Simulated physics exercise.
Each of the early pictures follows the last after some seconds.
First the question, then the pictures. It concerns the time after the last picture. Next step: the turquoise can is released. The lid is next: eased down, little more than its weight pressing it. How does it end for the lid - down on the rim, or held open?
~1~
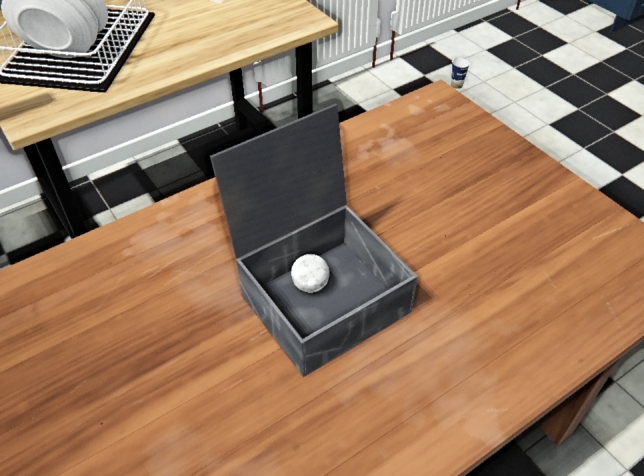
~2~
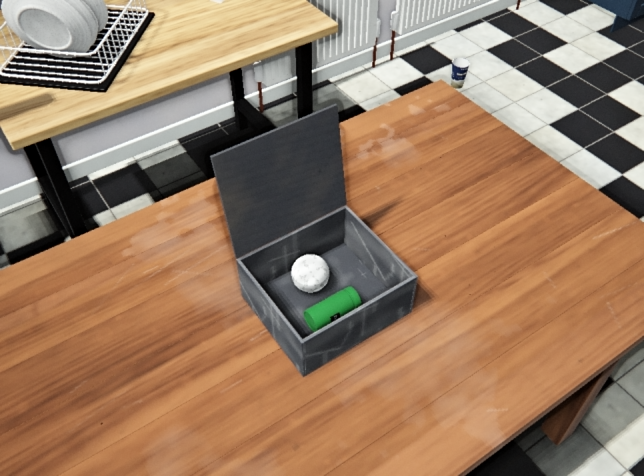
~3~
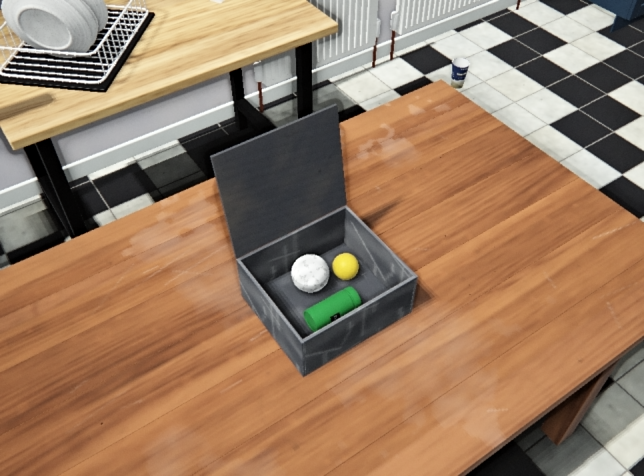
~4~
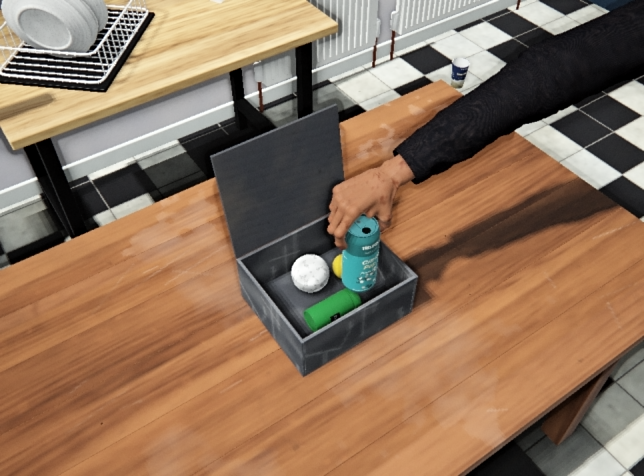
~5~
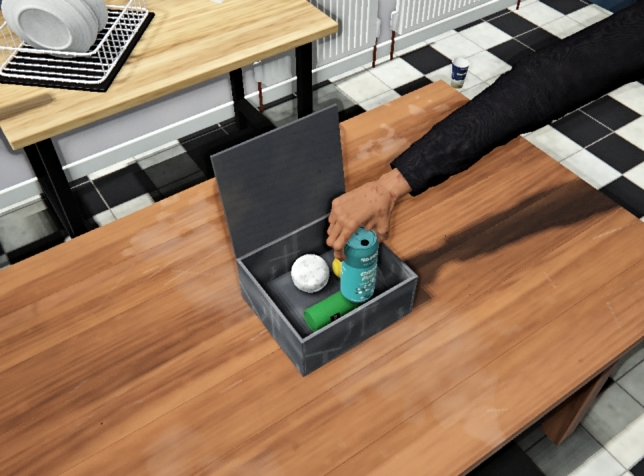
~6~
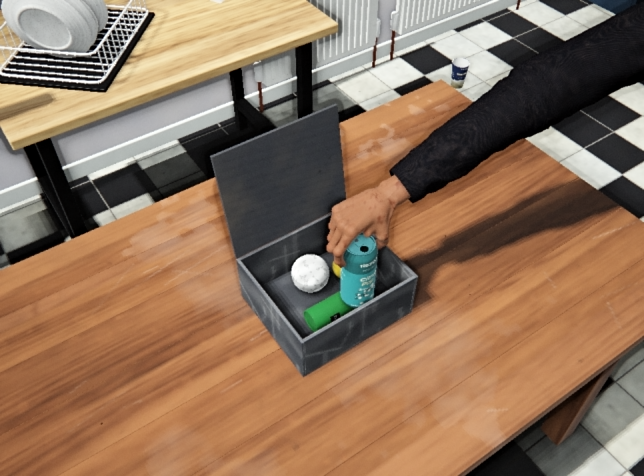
For the lid it ends held open.
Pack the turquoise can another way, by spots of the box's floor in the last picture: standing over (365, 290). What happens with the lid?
In that case, a gap remains.
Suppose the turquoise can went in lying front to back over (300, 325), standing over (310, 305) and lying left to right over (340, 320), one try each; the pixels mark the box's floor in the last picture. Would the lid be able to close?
On try one it fits down fine; on try two it fits down fine; on try three it fits down fine.
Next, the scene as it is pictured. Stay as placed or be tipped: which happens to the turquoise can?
Simply put, it gets tilted.
Then, 0.50 s past the last view, turquoise can rocked 38° from its first pose near (360, 283); green shaker displaced about its own width; white ball displaced a little.
Then, 1.50 s past the last view, lid 69° above the rim; turquoise can rocked 39° from its first pose near (361, 282); green shaker displaced about its own width; white ball displaced a little.
Then, 1.80 s past the last view, lid 33° above the rim; turquoise can rocked 40° from its first pose near (361, 282); green shaker displaced about its own width; white ball displaced a little.
Then, 2.90 s past the last view, lid 19° above the rim; turquoise can rocked 40° from its first pose near (361, 281); green shaker displaced about its own width; white ball displaced a little.
Finally, lid 19° above the rim; down or leaning hard in the box, turquoise can; moved from the start, green shaker; the other 2 still in place. Final places as the last picture's camera would see them, turquoise can near (362, 281).
